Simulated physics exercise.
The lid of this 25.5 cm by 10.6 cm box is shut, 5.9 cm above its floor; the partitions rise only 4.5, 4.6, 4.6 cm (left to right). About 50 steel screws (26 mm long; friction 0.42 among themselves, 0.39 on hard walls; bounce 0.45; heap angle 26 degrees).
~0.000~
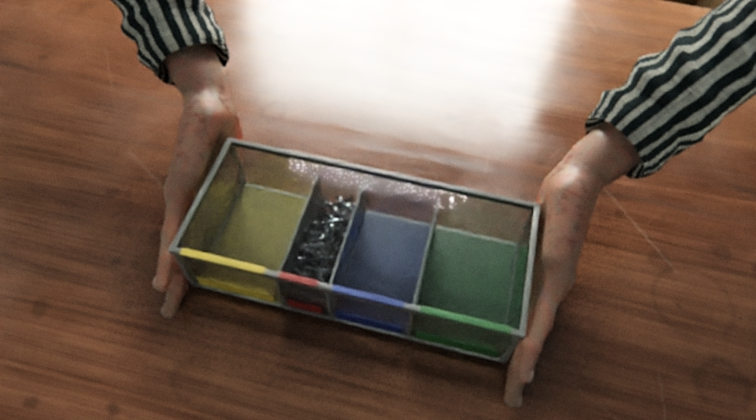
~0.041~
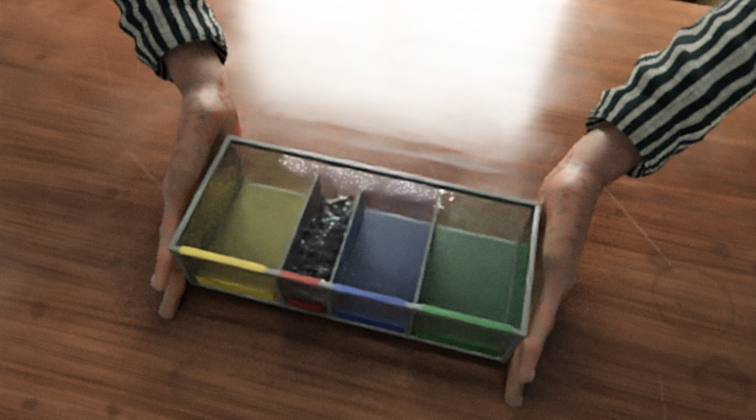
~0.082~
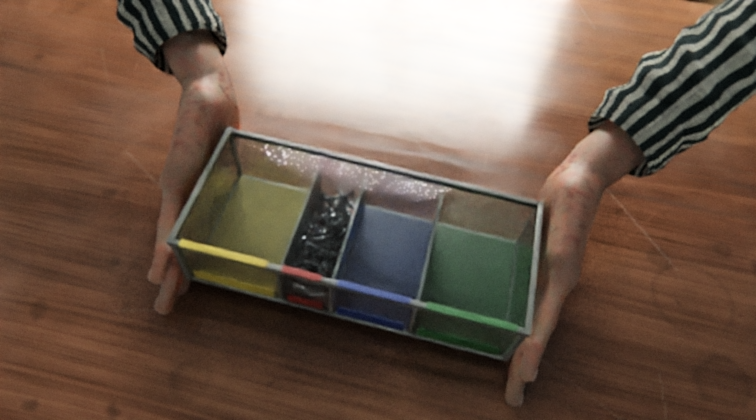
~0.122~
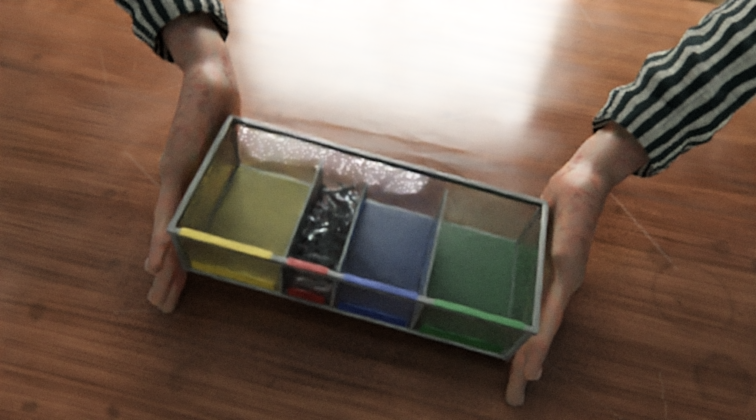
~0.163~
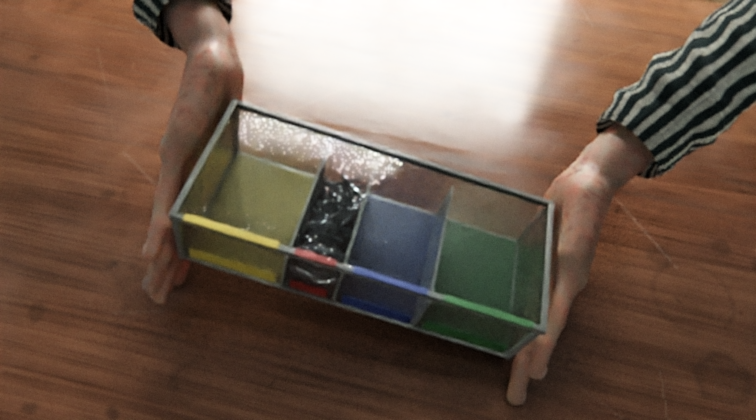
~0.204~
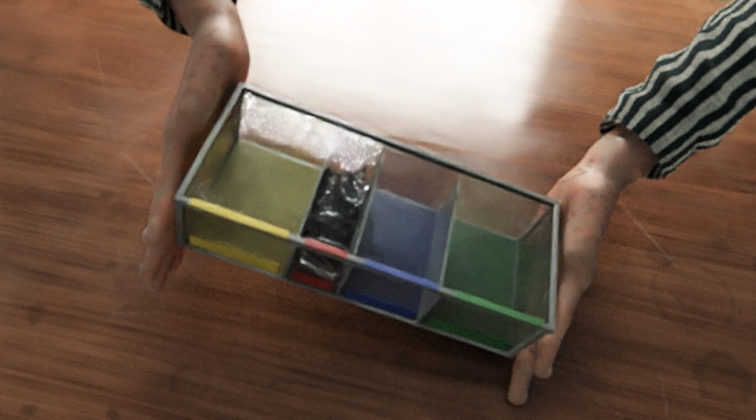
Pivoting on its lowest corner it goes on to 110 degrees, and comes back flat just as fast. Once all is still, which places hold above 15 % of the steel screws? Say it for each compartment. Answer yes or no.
Red compartment: Yes; blue compartment: No; green compartment: No; yellow compartment: No.
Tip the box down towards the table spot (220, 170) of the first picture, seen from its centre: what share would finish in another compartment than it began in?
Some 15 per cent.
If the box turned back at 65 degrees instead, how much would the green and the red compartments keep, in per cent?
Then: Green 0; red 100.
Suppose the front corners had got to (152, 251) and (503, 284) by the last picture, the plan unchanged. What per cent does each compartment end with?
Red 80, blue 0, green 0, yellow 20.
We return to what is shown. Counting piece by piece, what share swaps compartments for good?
Some 10 per cent.
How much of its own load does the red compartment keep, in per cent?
About 90 per cent.
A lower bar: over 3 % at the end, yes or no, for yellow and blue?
Yellow no; blue yes.
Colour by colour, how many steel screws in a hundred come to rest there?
Red 90, blue 5, green 0, yellow 0.
Then, at 1.17 s, tilt 110 degrees; red 100 %.
After 1.81 s, tilt 50 degrees; red 90 %, blue 5 %.
Then, at 2.50 s, tilt 0 degrees; red 90 %, blue 5 %.
At rest (3.0 s), red 90 %, blue 5 %, green 0 %, yellow 0 %.
